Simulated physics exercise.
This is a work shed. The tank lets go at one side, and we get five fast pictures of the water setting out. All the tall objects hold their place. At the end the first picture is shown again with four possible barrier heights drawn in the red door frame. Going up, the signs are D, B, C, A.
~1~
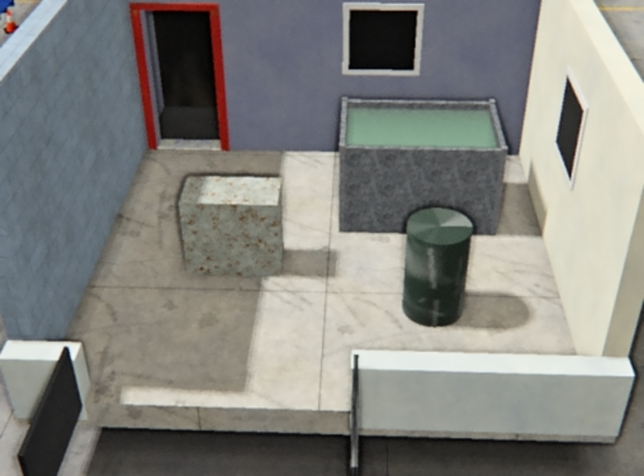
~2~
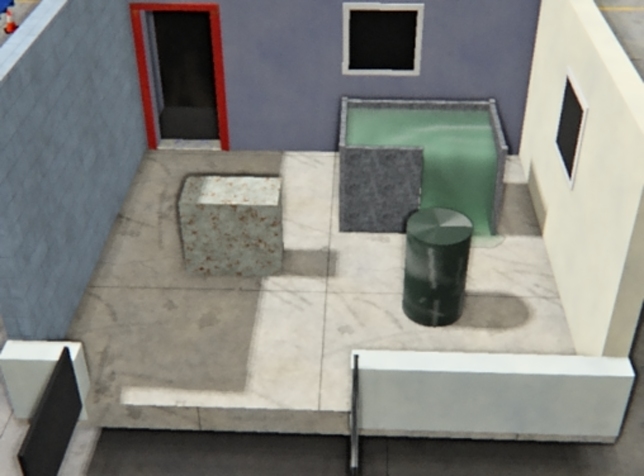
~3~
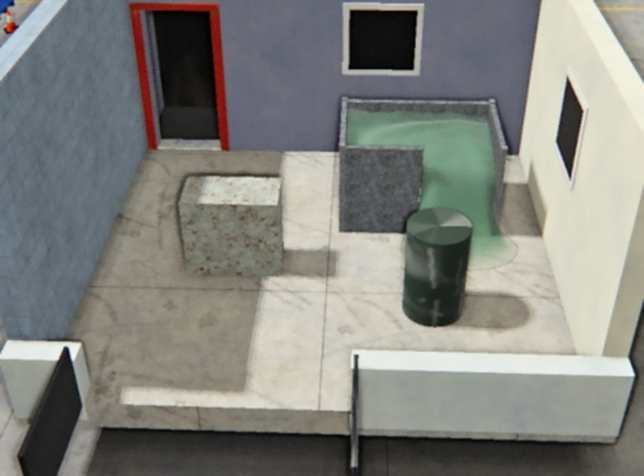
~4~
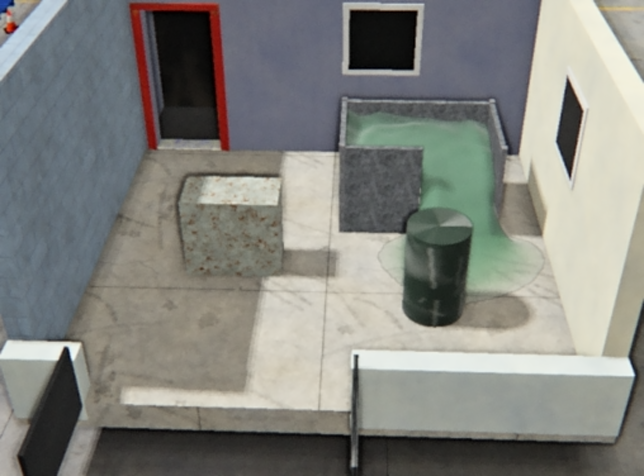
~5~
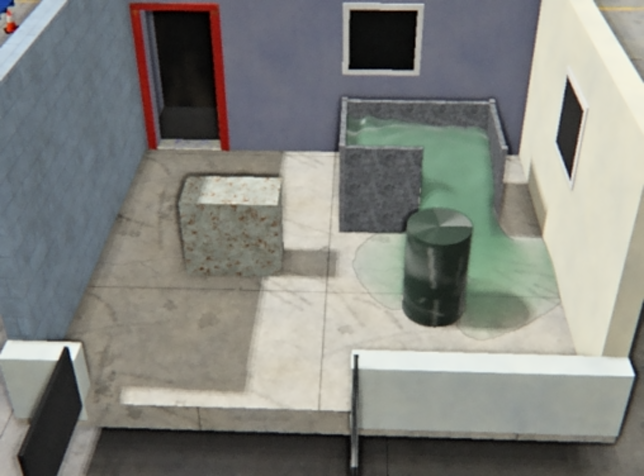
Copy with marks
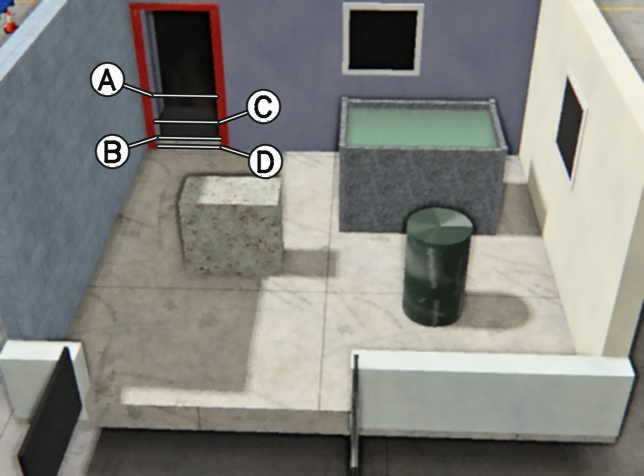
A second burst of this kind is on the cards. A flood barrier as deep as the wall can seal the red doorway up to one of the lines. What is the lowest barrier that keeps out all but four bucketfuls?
B is the one.
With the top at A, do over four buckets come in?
No, not at all.
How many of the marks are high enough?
Three.
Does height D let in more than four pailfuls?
Yes, that goes wrong.
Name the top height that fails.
Height D.
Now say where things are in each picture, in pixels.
The first picture shows water in the tank at rest, its middle at (420, 130); foot of the red doorway at (190, 149); open gate at (215, 342).
In the second picture, water covers 1 % of the ground, its front hidden from here.
In the third picture, 4 % of the ground under water, visible out to (502, 235).
In the fourth picture, 8 % of the ground under water, visible out to (480, 290).
In the fifth picture, 14 % of the ground under water, visible out to (487, 332).
In white, A at (184, 95); B at (188, 138); C at (187, 121); D at (189, 146); from the bottom up D, B, C, A.
Choosing A, nothing gets over.
Choosing B, nothing gets over.
Choosing C, nothing gets over.
Choosing D, some 15 bucketfuls get in.
